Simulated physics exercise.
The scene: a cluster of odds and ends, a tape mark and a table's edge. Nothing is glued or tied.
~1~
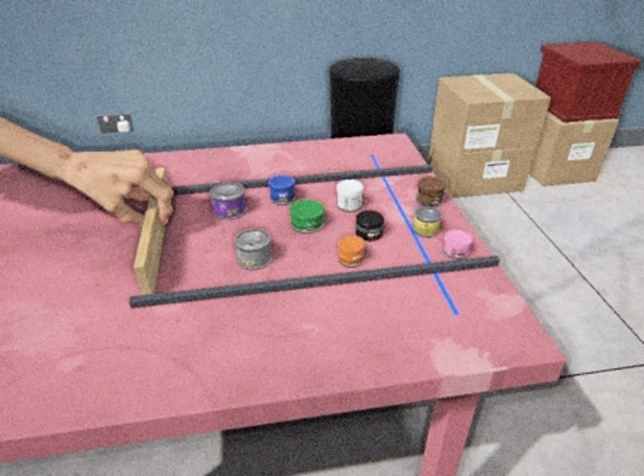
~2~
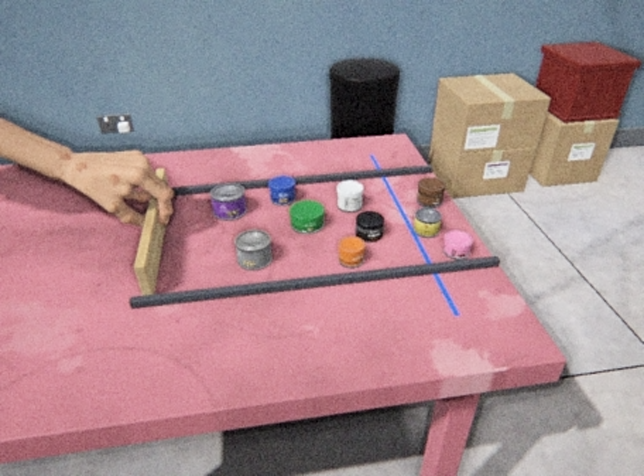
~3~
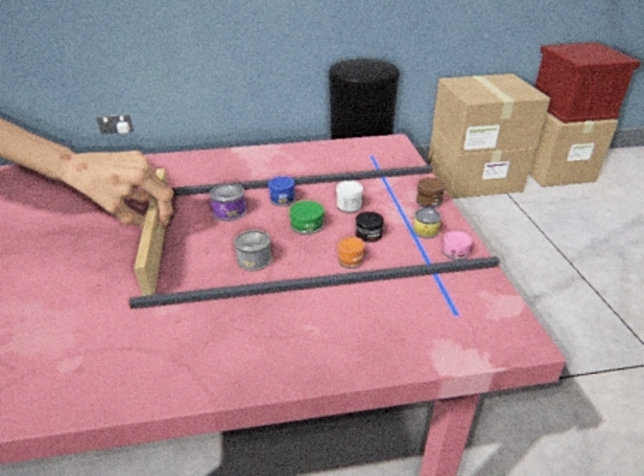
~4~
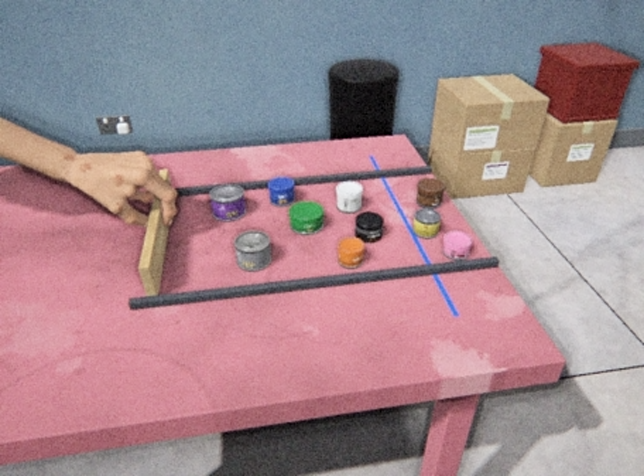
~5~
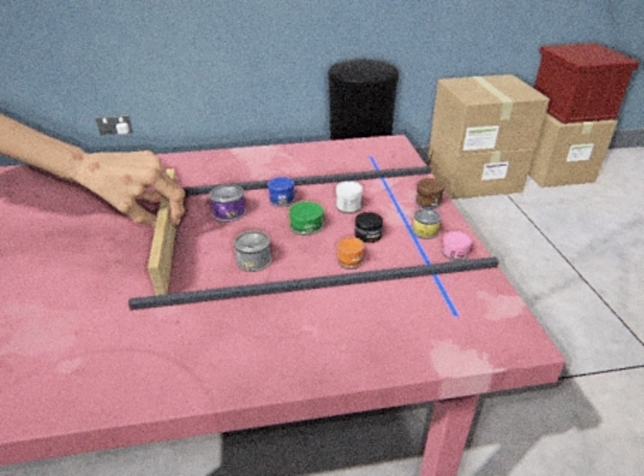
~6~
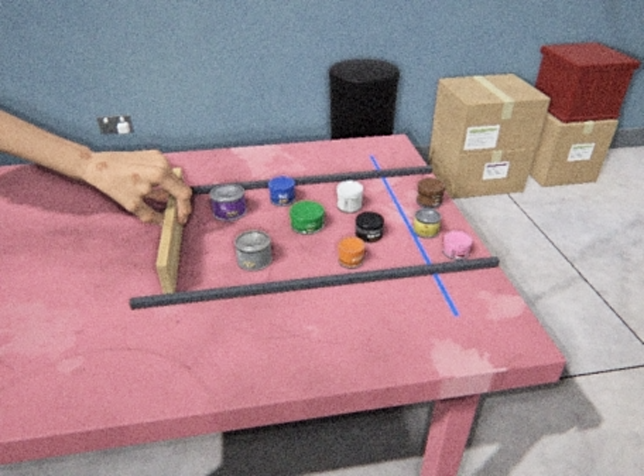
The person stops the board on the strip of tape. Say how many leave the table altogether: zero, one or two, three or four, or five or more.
Outcome: The number that fall off is one or two.
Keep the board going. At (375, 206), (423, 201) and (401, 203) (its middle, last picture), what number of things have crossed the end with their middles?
In that order 0, 3 and 1.
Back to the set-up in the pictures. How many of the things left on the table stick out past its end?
That would be 1.
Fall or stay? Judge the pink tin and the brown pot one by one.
The pink tin remains up, the brown pot goes over.
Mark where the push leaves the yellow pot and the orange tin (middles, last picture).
About (473, 222), and the other about (441, 251).
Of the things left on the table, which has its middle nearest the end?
The yellow pot.
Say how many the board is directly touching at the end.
The number is 5.
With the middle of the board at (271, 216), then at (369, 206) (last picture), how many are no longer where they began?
The counts are 3 and 8.
A little later, none off yet; brown pot at rest near (431, 193); pink tin at rest near (457, 245); yellow pot at rest near (427, 223).
When it is over, the number that fall off is one or two; down, brown pot.
